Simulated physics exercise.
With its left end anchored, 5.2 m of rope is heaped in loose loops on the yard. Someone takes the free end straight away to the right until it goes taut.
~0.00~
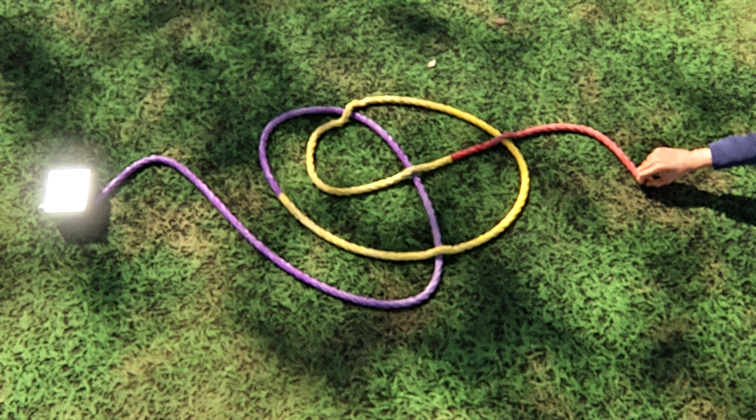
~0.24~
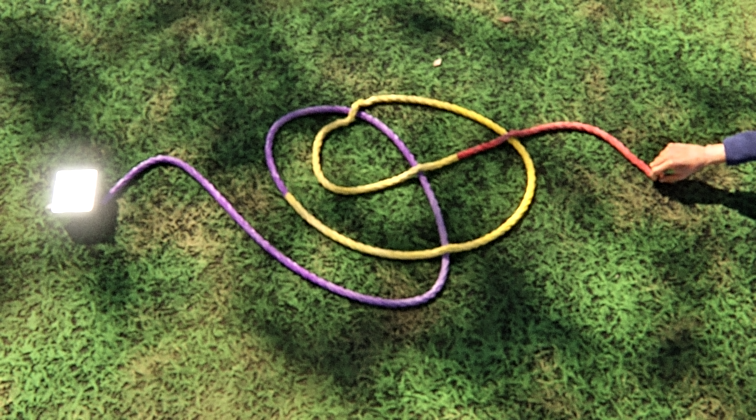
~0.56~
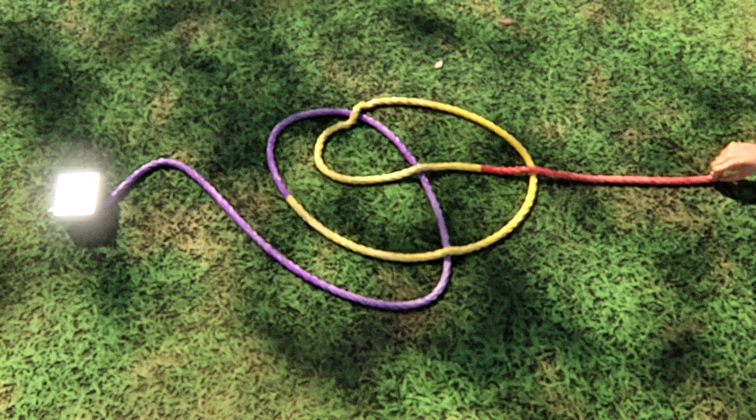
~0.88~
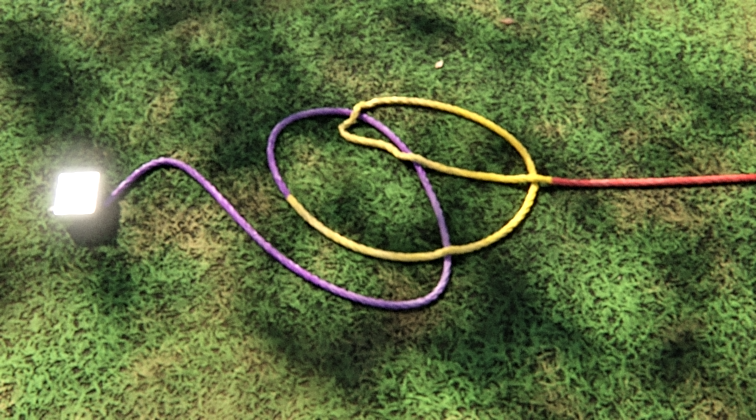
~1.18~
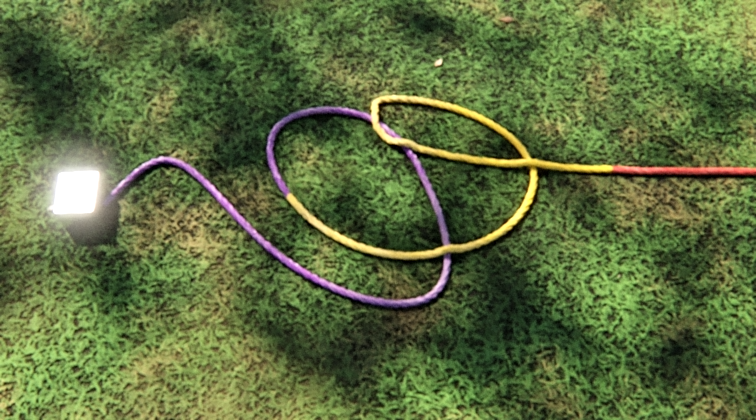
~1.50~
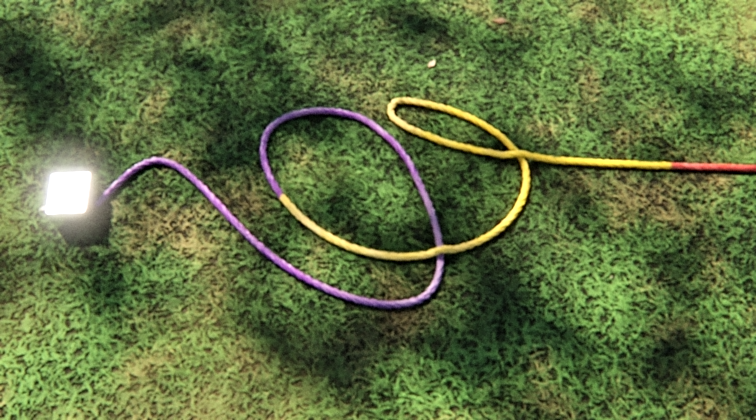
A hand on the right pulled the red end of a looped purple, yellow and red rope rightward across the grass, and the inner yellow loop shrank and slid clear of the purple part.
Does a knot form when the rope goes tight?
No. The rope will unravel.
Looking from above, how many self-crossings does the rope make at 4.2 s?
1.
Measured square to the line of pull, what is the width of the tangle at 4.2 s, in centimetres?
The width at that point is about 62 cm.
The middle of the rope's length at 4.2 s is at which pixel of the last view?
Midpoint estimate: Approx. (562, 175) px.
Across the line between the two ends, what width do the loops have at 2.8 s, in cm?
The spread comes to around 62 cm.
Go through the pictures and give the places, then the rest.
The first picture shows crossings (334, 111) yellow over purple, (414, 175) yellow over purple, (439, 255) yellow over purple, (505, 140) red over yellow; rope runs through (229, 216) (404, 159) (377, 254) (401, 100) (494, 142); grip (643, 183).
In the second picture, rope runs through (236, 216) (383, 253) (500, 140); grip (656, 179).
In the third picture, rope runs through (238, 219) (385, 256) (531, 169); grip (717, 178).
In the fourth picture, rope runs through (238, 218) (385, 255) (600, 183).
In the fifth picture, rope runs through (238, 217) (385, 254) (661, 171).
In the sixth picture, rope runs through (231, 218) (406, 159) (378, 255) (401, 100) (720, 167).
After 2.8 s, the ends are 3.0 m apart, loops still 62 cm across.
After 4.2 s, the ends are 3.9 m apart, loops still 61 cm across.
After 5.5 s, the ends are 4.7 m apart, loops still 47 cm across.
After 6.9 s, the ends are 5.2 m apart, and it runs straight.
After 7.2 s, the ends are 5.2 m apart, and it runs straight.
